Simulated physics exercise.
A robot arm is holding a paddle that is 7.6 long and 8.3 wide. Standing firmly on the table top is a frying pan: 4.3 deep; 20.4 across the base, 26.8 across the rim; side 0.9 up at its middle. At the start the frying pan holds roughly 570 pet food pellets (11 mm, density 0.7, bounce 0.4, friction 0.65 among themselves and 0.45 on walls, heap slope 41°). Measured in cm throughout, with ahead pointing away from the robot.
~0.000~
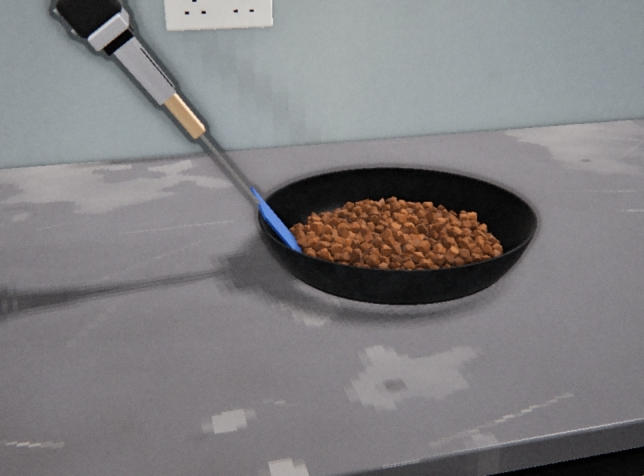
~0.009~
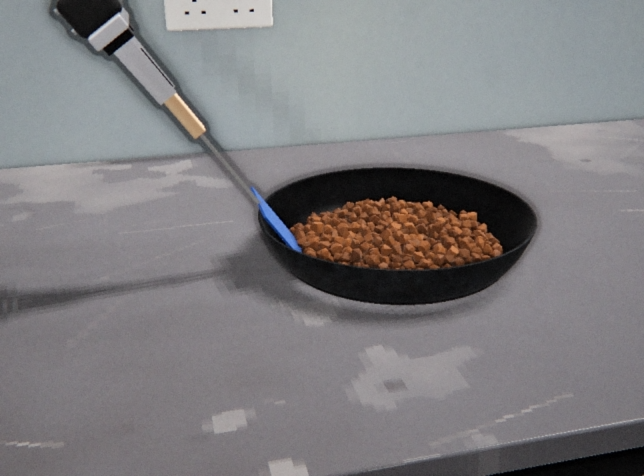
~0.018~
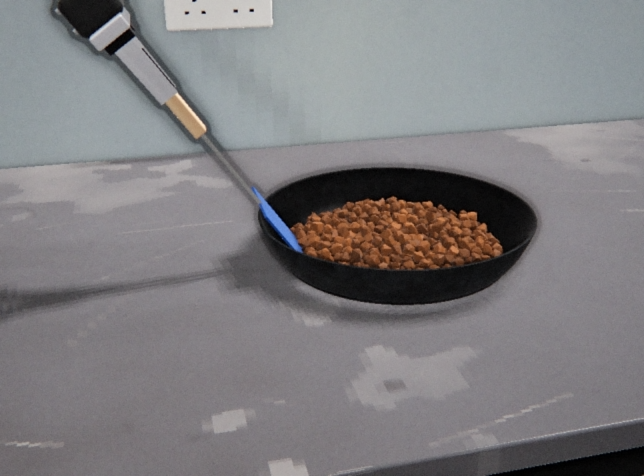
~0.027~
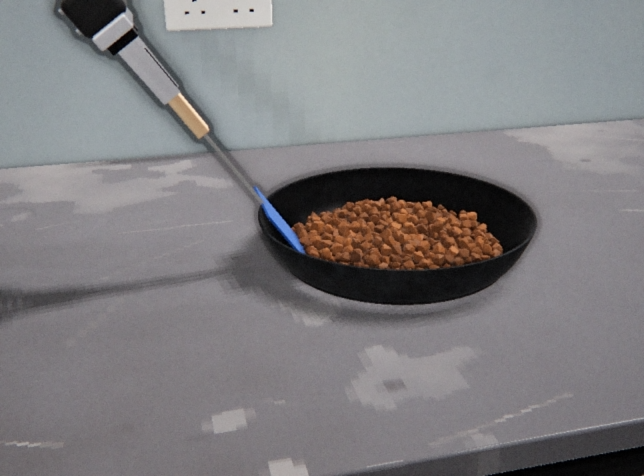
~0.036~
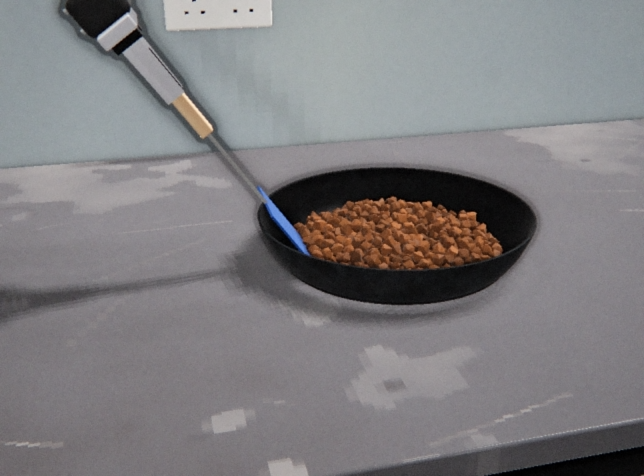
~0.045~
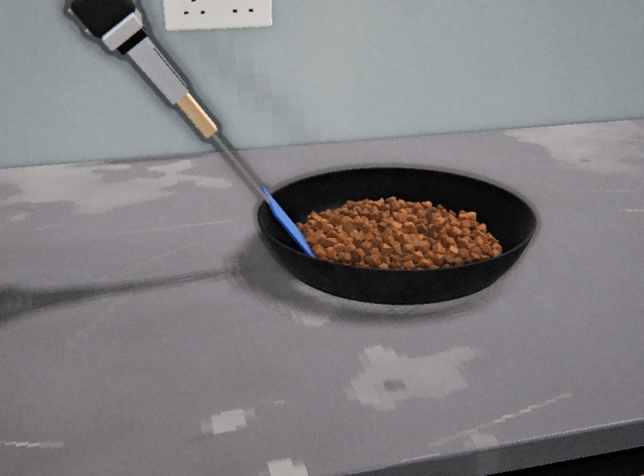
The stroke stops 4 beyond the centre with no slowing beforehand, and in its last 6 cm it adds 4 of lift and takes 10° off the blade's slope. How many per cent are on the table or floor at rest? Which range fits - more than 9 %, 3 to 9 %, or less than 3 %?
The range that fits is less than 3 %.
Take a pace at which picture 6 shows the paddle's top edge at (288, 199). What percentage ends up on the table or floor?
I'd say around 15 per cent.
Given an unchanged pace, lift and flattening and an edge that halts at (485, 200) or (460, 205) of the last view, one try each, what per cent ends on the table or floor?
First try roughly 10 percent, second roughly 0 percent.
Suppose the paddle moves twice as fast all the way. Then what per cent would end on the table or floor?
Near 5 %.
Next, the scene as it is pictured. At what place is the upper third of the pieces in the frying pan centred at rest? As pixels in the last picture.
Centre: Roughly (454, 221).
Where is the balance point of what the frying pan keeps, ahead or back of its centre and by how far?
Some 4.0 cm ahead of the centre.
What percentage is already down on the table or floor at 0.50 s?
Share at that moment: About 0 %.
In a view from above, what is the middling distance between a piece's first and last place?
3 cm.
After 0.15 s, sloping 55°, highest piece 4 above the table; 568 in the frying pan.
After 0.25 s, sloping 50°, highest piece 5 above the table; 568 in the frying pan.
After 0.50 s, sloping 45°, highest piece 5 above the table; 568 in the frying pan.
After 1.55 s, sloping 45°, highest piece 5 above the table; 568 in the frying pan.
At rest, 568 in the frying pan. That is 0 % on the table or floor.
